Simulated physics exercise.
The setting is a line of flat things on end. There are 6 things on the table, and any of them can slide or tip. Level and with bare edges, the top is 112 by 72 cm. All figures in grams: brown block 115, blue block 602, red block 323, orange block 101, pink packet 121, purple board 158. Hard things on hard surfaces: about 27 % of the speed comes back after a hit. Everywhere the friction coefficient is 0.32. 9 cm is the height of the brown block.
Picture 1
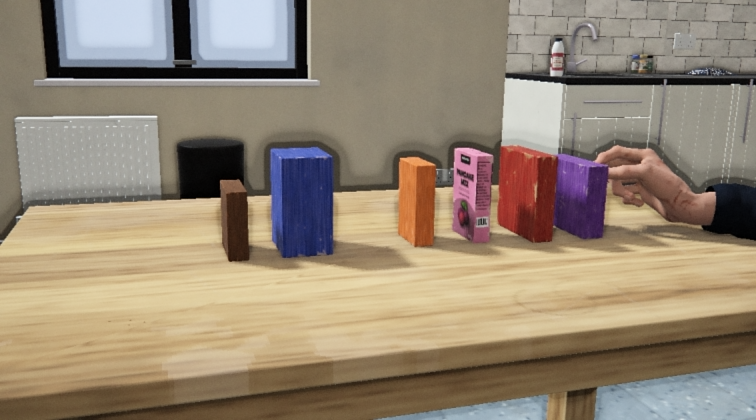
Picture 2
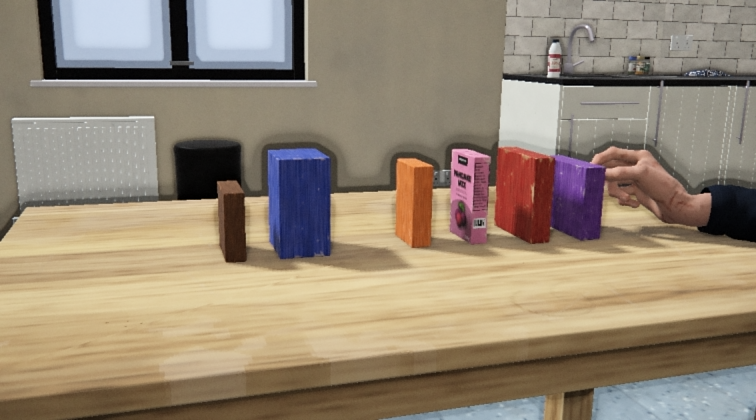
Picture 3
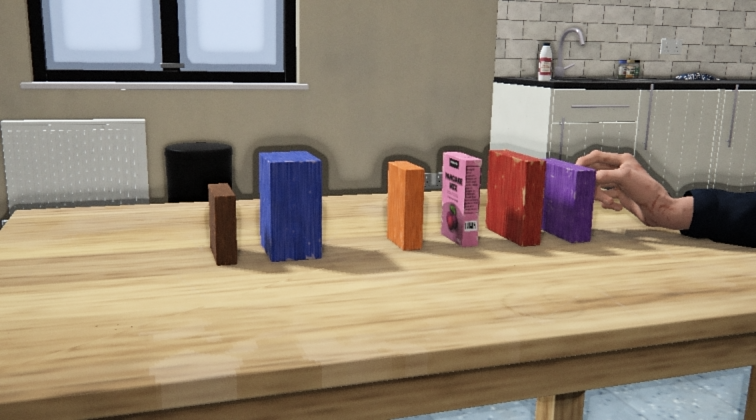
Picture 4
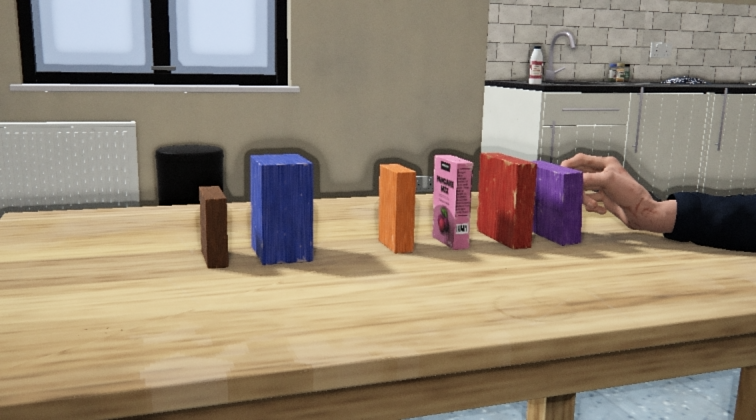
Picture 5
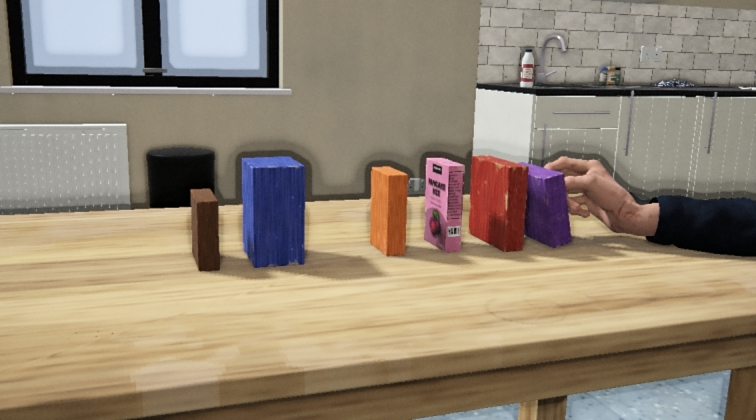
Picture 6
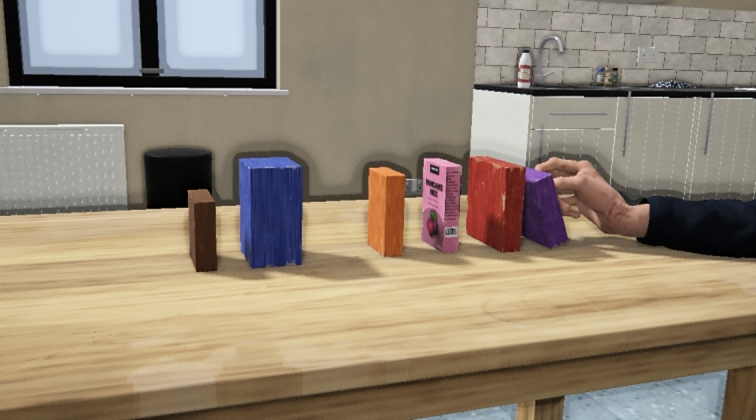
A hand reaching in from the right tips a purple board leftward toward a red block at the end of a row on a pale wooden table, seen from the side in a kitchen. From left stand brown and blue blocks, a gap, then an orange block, a pink packet and the red block, all upright. The view drifts slightly, shifting everything left, as the board leans further.
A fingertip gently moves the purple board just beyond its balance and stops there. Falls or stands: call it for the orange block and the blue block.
Orange block: Falls; blue block: Stands.
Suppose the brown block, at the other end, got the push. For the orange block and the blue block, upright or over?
Outcome - orange block upright, blue block upright.
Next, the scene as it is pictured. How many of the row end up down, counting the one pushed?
4.
Then, 0.40 s after the last picture, purple board 54° over; red block leaning 32°; pink packet leaning 5°.
Then, 0.60 s after the last picture, purple board 69° over; orange block on its side near (339, 240); pink packet leaning 68°; red block leaning 72°.
At rest, tipped over on the table, red block, orange block and pink packet; blue block in place, give or take 5 cm. Seen from the same camera at the end, orange block near (334, 244), blue block near (269, 211).
